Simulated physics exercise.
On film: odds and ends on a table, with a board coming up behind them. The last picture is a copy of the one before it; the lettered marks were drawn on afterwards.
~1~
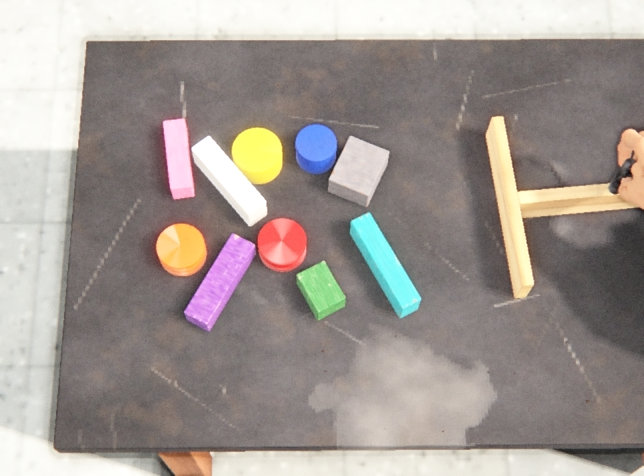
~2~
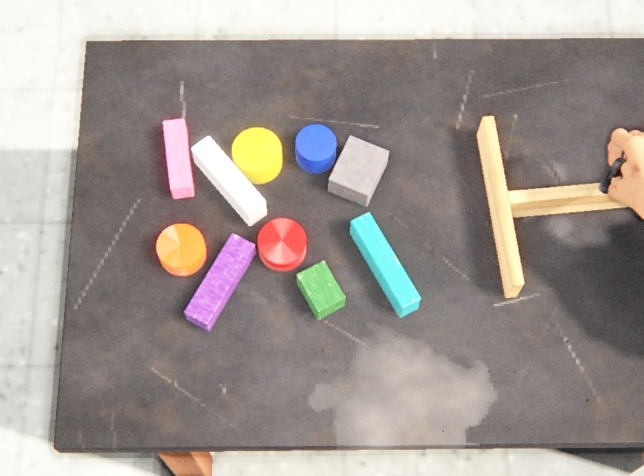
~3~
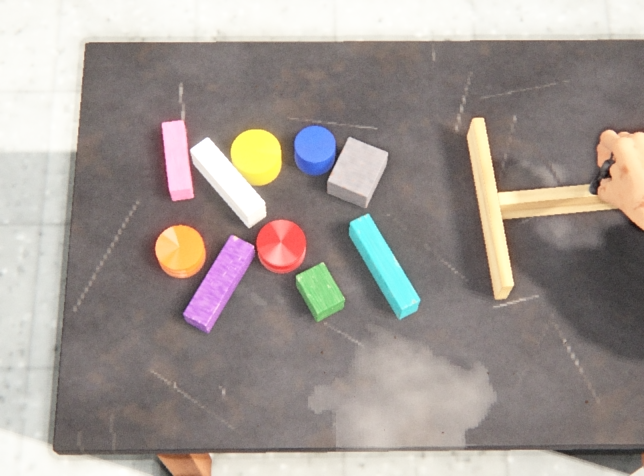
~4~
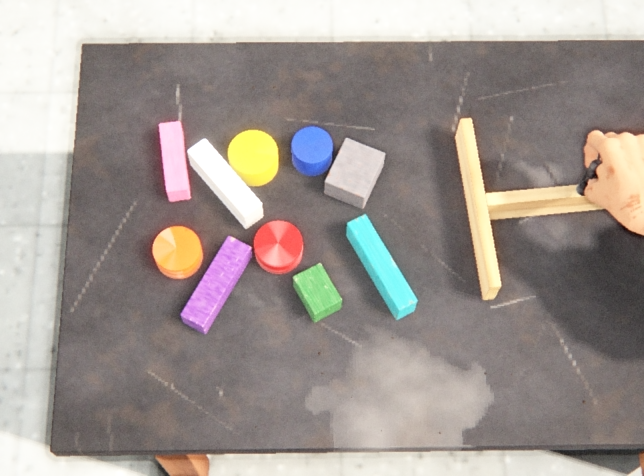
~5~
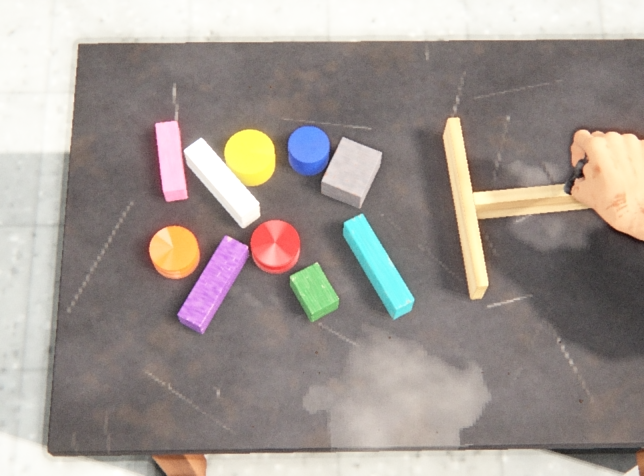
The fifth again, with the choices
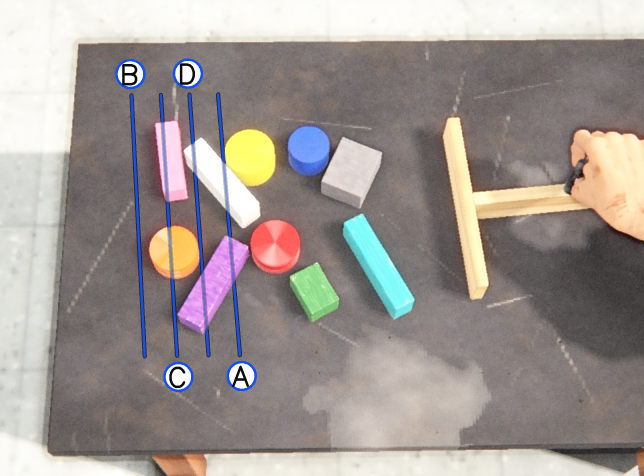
A wooden T-shaped board, held by a hand at the right, slid a short way left across the dark table, while the ten colourful blocks, sticks and round pieces ahead of it stayed in their arrangement, untouched.
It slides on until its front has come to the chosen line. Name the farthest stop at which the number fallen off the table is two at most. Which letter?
B.
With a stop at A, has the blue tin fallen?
By then, no.
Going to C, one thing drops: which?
The orange tin.
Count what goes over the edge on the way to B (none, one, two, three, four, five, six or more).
Two.
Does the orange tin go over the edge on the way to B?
Yes.
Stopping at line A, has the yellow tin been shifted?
By then, yes.
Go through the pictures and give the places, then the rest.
The first picture shows orange tin (182, 251); white stick (229, 181); purple bar (221, 282).
The second picture shows board (503, 198); red tin (282, 245).
The third picture shows board (493, 199); grey block (357, 173).
The fourth picture shows board (480, 200); green block (318, 293).
The fifth picture shows board (468, 199); yellow tin (250, 158); orange tin (175, 253); white stick (222, 183).
On the marked copy, A at (228, 219); B at (138, 220); C at (169, 219); D at (199, 219).
Following B. Soon after the start, board (349, 200); blue tin (285, 146); yellow tin (241, 155).
Later, board (231, 202); orange tin (109, 266); pink bar (146, 160).
In the end, board (137, 203); pink bar over the edge; orange tin over the edge; two fallen.
As for the rest, A is within the limit but short; C is within the limit but short; D is within the limit but short.
